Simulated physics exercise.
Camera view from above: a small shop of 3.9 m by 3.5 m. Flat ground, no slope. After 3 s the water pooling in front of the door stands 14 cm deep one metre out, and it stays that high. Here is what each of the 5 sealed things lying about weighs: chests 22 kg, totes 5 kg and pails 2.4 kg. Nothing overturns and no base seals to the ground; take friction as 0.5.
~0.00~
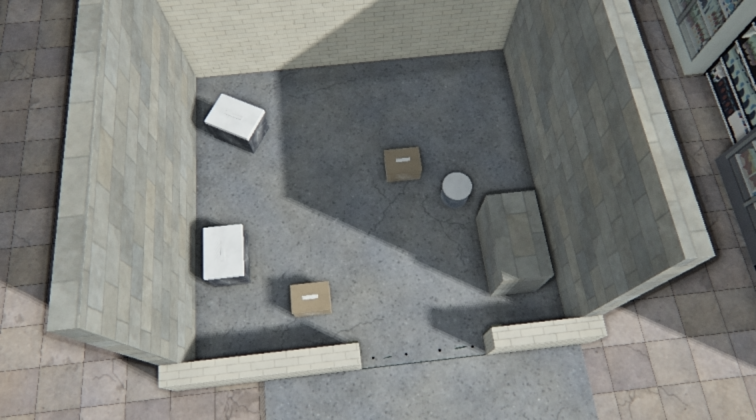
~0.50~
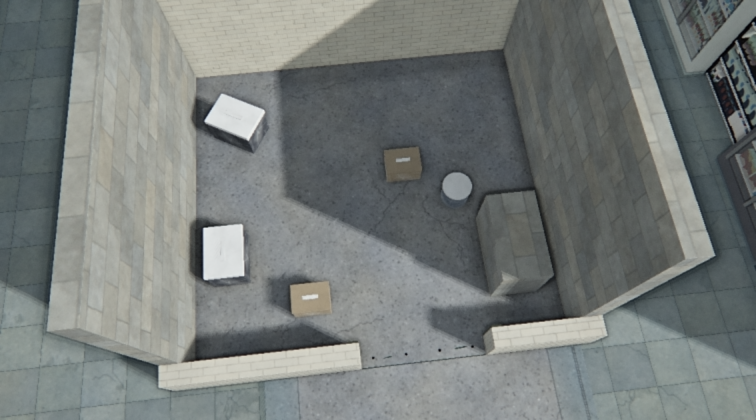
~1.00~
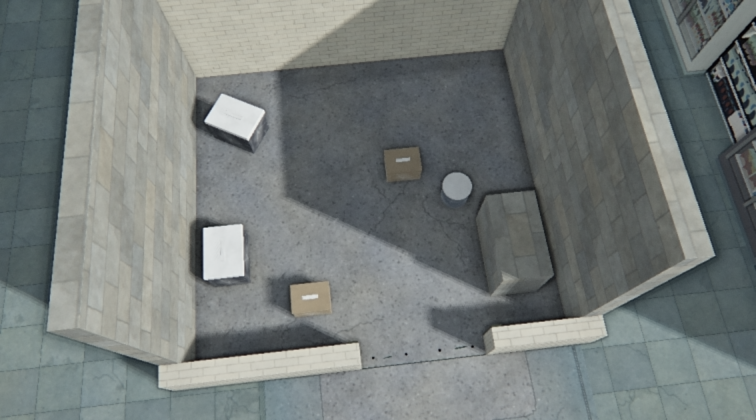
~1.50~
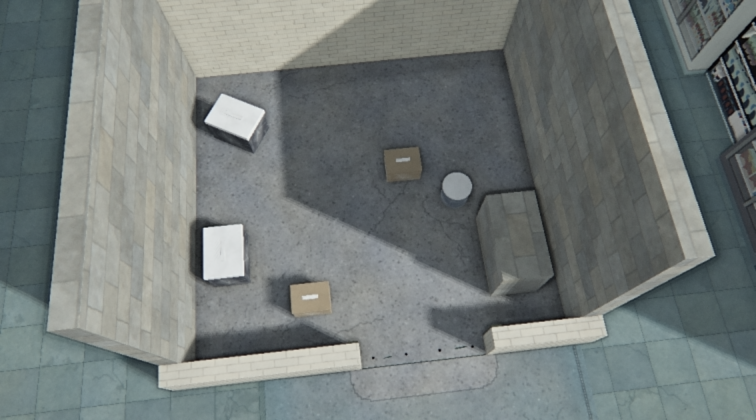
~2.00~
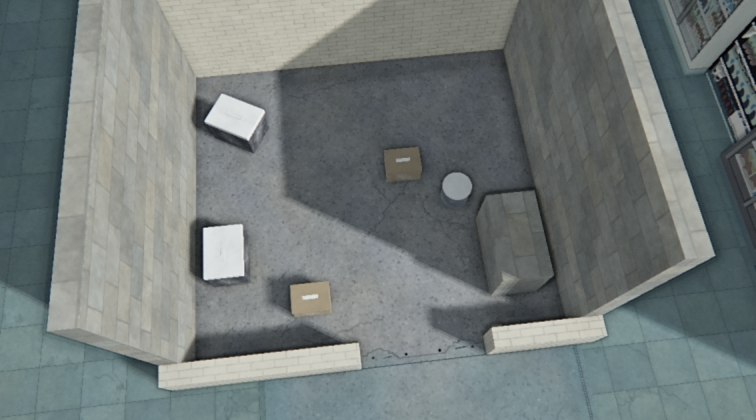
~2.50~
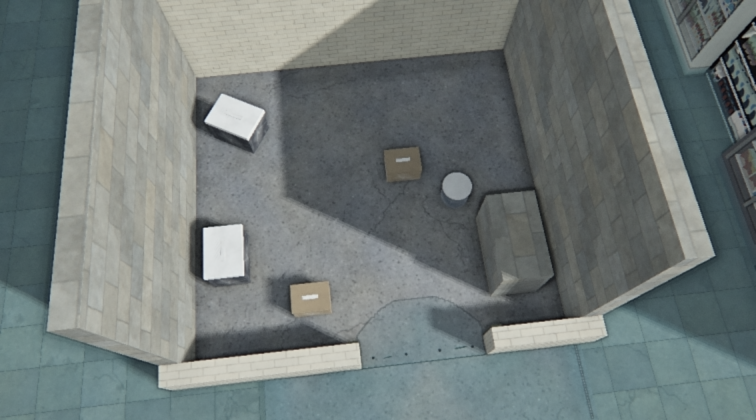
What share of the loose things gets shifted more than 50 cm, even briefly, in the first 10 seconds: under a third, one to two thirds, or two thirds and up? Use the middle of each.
I expect the share that gets shoved will be in the middle band.
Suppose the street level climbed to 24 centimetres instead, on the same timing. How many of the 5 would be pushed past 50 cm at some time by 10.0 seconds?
In that case the number is 3.
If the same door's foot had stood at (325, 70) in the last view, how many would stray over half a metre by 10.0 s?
So the tally would be 3.
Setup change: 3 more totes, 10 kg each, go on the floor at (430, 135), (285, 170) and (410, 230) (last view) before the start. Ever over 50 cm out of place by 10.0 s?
First one stays inside the line, second one stays inside the line, third one crosses the line.
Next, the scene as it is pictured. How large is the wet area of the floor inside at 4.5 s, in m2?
5.5 m2.
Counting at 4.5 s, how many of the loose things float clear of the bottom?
At that moment it comes to 0.
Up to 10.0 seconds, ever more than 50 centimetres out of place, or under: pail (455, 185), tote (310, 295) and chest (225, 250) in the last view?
In turn: Above the mark, below the mark, below the mark.
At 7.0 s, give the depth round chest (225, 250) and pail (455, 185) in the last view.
Close to 1 and 9 centimetres.
After 3.5 s 0 of 5 are over 50 cm from their spots; 0 afloat.
After 4.5 s 0 of 5 are over 50 cm from their spots; 0 afloat.
After 7.0 s 2 of 5 are over 50 cm from their spots; 2 afloat.
After 10.0 s 2 of 5 are over 50 cm from their spots, and 2 have been at some point; 2 afloat.
